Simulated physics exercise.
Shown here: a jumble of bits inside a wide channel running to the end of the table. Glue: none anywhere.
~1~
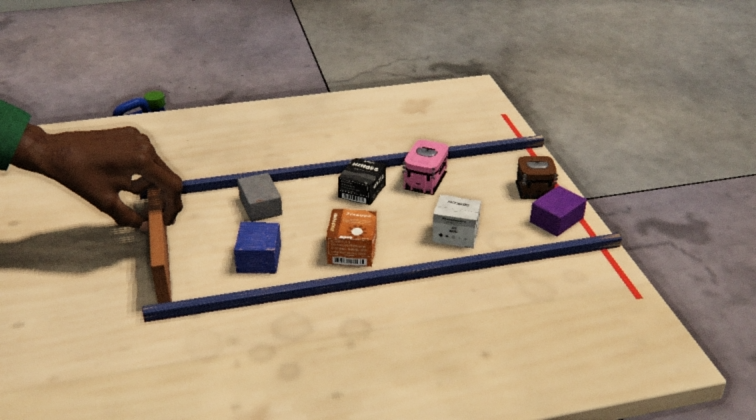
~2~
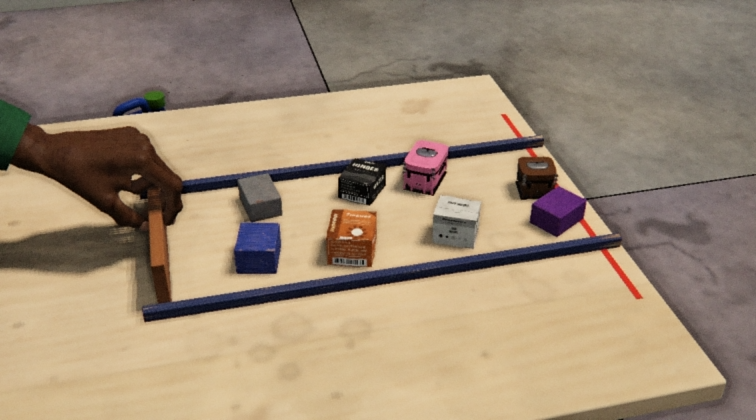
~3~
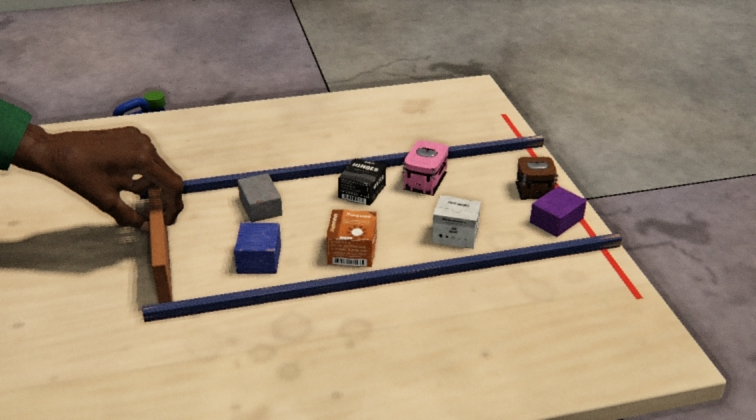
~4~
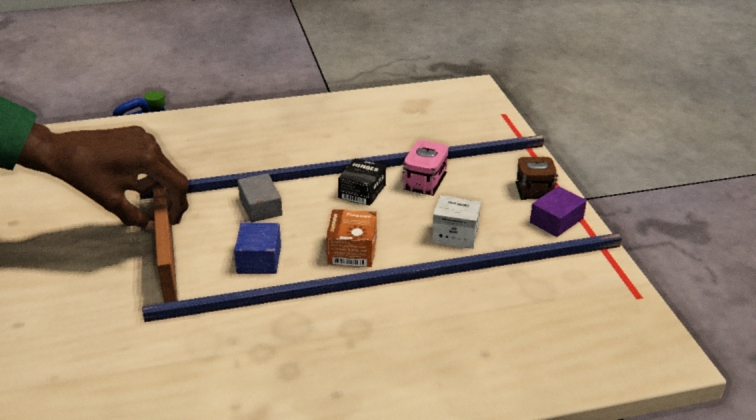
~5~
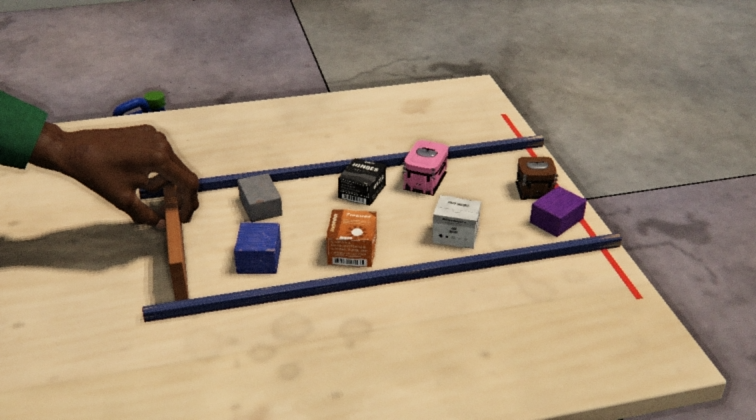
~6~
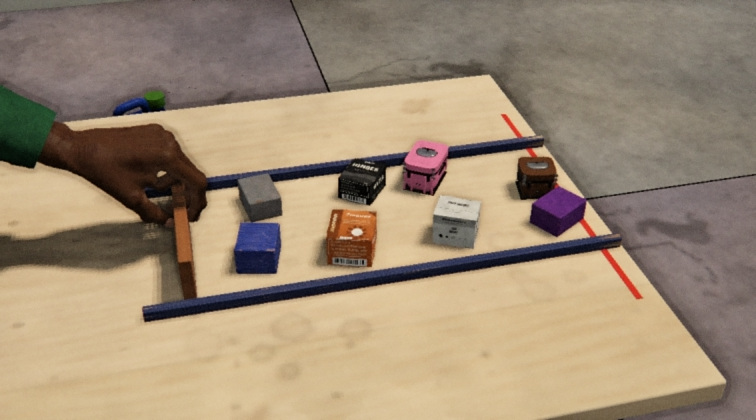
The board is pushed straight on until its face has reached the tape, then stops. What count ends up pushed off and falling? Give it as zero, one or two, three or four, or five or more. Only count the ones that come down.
The count that falls is five or more.
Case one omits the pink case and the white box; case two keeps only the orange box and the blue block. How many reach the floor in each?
Try one: 4; try two: 4.
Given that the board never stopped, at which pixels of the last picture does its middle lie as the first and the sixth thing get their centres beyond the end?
At (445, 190) for the first, at (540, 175) for the sixth.
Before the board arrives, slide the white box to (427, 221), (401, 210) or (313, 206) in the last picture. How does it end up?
Gone; Gone; Gone.
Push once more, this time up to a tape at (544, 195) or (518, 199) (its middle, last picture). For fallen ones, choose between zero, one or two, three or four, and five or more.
The falls would be 5 or more; three to four.
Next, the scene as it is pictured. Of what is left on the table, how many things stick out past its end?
I'd say 2 of them.
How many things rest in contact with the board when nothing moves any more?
At rest, 2 are in contact.
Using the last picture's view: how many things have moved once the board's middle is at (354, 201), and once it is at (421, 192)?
Counts: 6 / 7.
Soon after, none off yet; purple block at rest near (558, 211); brown case at rest near (536, 178); white box moved a little near (471, 219).
At rest, the number that fall off is five or more; fallen, orange box, black box, pink case, white box, brown case and purple block.
